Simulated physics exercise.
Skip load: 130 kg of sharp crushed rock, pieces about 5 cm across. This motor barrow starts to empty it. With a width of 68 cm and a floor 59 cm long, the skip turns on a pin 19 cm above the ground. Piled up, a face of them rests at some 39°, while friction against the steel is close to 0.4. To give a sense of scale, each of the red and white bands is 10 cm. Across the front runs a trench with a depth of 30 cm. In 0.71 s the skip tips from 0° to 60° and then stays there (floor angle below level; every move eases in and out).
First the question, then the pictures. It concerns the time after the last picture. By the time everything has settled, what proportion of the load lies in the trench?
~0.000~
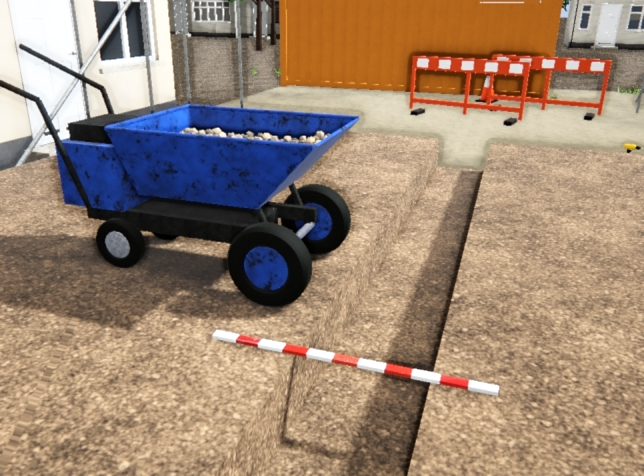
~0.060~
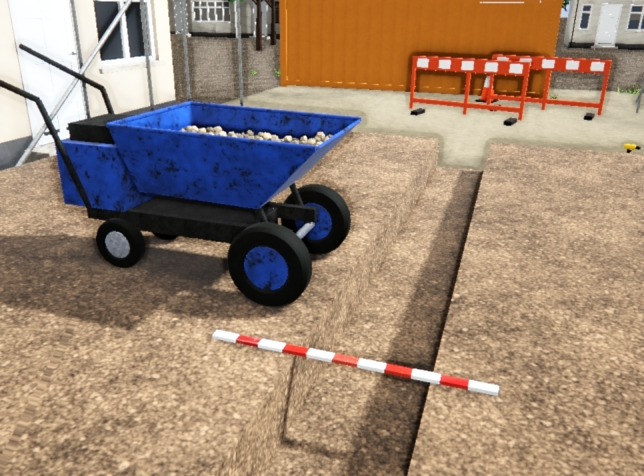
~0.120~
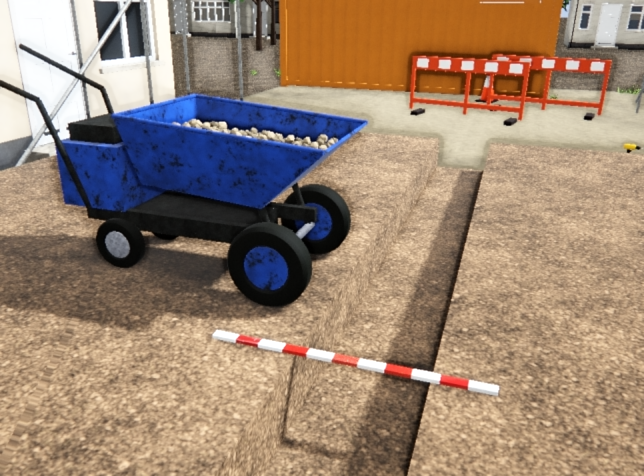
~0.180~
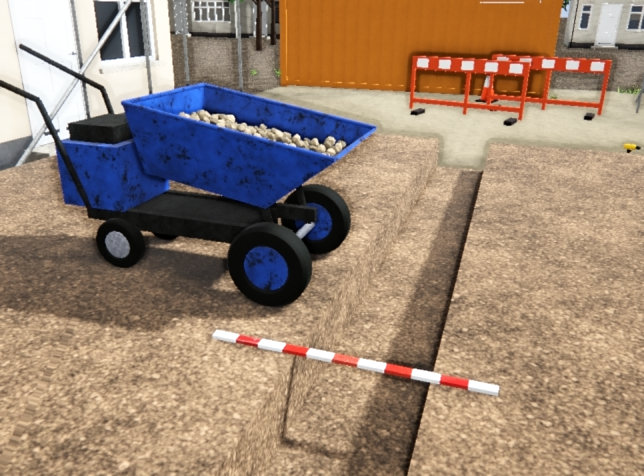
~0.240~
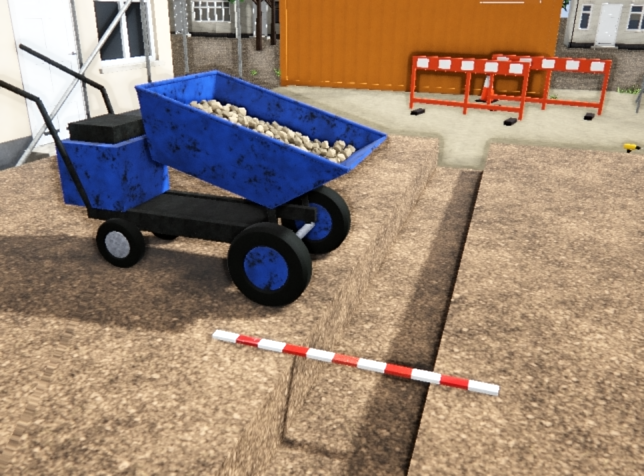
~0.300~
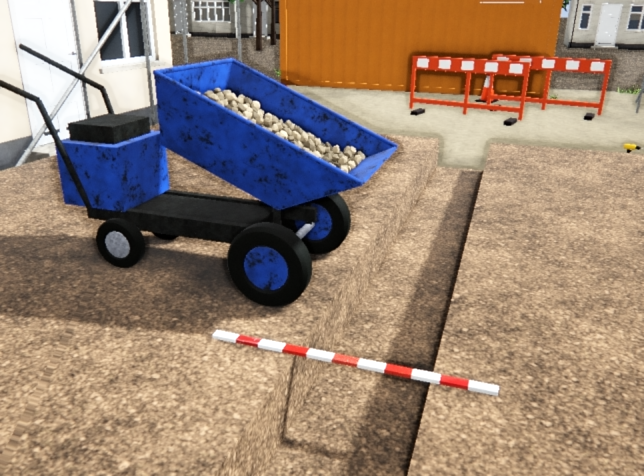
About 33 percent of the load.
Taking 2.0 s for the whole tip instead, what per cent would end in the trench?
About 40%.
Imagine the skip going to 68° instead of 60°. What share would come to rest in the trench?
It comes out at about 50 percent.
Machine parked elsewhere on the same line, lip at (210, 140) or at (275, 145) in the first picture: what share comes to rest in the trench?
First place: Near 55%; second place: Near 55%.
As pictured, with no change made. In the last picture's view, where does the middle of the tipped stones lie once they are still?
(442, 333).
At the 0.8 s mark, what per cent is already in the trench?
Close to 5 per cent at that time.
After 0.5 s the floor is at 50°; 100 % in the skip; the foremost stones are at (377, 216).
After 0.8 s the floor is at 60°; 95 % in the skip, 5 % in the trench; the foremost stones are at (442, 274).
After 1.2 s the floor is at 60°; 57 % in the skip, 14 % in the trench, 29 % past the trench; the foremost stones are at (558, 320).
After 3.1 s the floor is at 60°; 36 % in the skip, 33 % in the trench, 30 % past the trench; the foremost stones are past the picture's edge.
